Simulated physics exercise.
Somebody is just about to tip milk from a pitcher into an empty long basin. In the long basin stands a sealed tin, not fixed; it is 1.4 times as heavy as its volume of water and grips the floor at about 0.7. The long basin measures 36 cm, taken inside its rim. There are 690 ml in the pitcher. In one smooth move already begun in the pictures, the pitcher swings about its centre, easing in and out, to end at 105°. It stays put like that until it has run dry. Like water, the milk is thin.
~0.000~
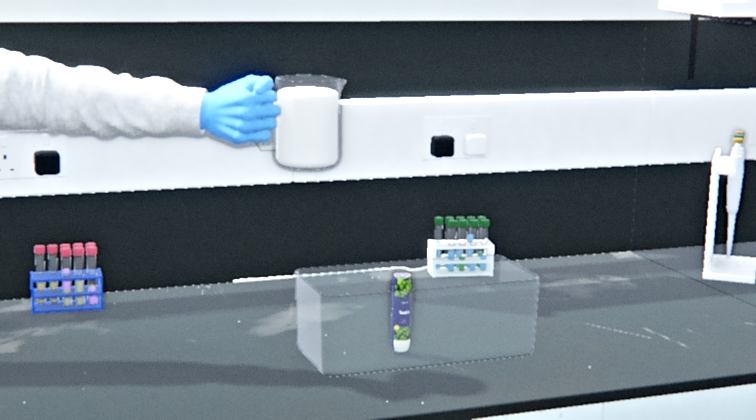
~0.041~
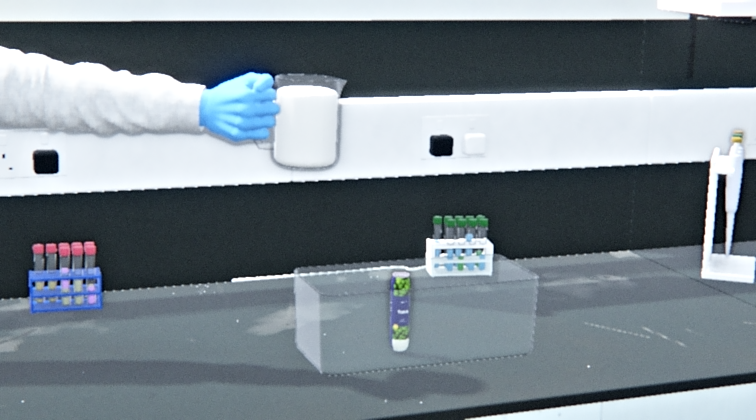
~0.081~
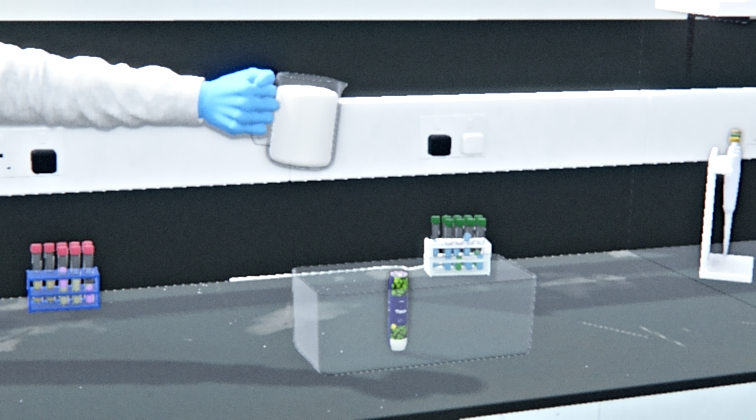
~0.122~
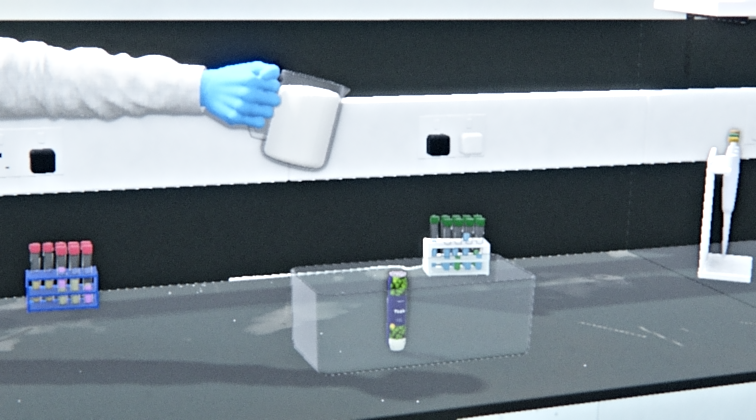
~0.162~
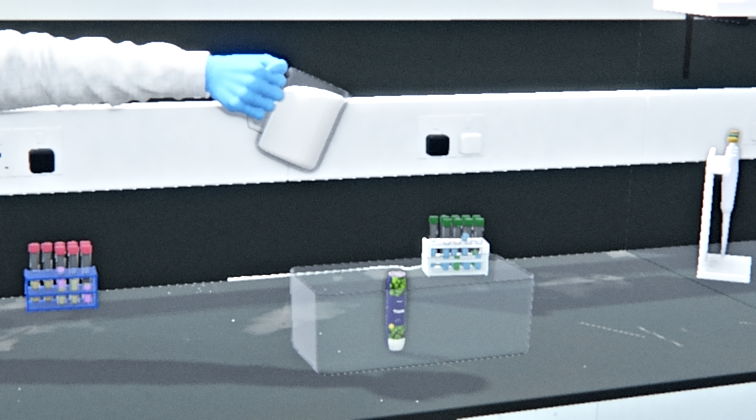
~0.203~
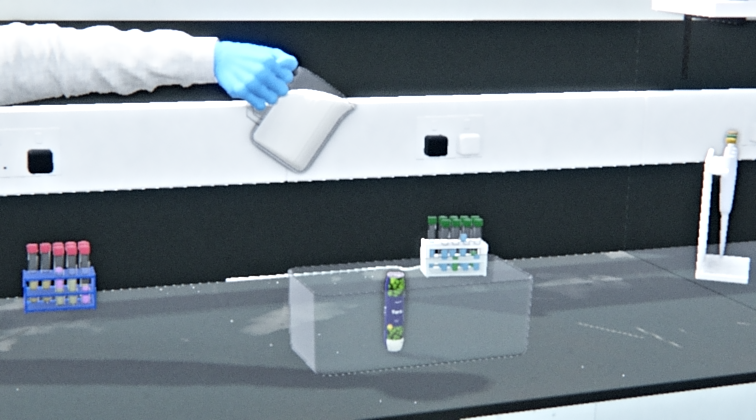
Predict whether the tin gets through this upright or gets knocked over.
Upright.
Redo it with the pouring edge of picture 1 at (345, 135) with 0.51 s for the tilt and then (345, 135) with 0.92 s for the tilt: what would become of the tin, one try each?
Try 1: Tipped over; try 2: Tipped over.
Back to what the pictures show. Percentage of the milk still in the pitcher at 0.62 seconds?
Share remaining: Approx. 22 %.
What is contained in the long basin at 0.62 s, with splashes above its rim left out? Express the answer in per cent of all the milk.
It works out near 42 per cent.
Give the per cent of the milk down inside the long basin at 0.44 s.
Around 1%.
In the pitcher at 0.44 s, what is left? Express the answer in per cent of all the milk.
Fraction remaining: Approx. 62 per cent.
After 0.44 s the tilt is 101° and 62 per cent is still to pour; the tin stands where it began.
After 0.62 s the tilt is 105° and 21 per cent is still to pour; the tin stands where it began.
After 0.81 s the tilt is 105° and 6 per cent is still to pour; the tin stands where it began.
After 1.01 s the tilt is 105° and 1 per cent is still to pour; the tin stands where it began.
In the end the tin stands where it began.
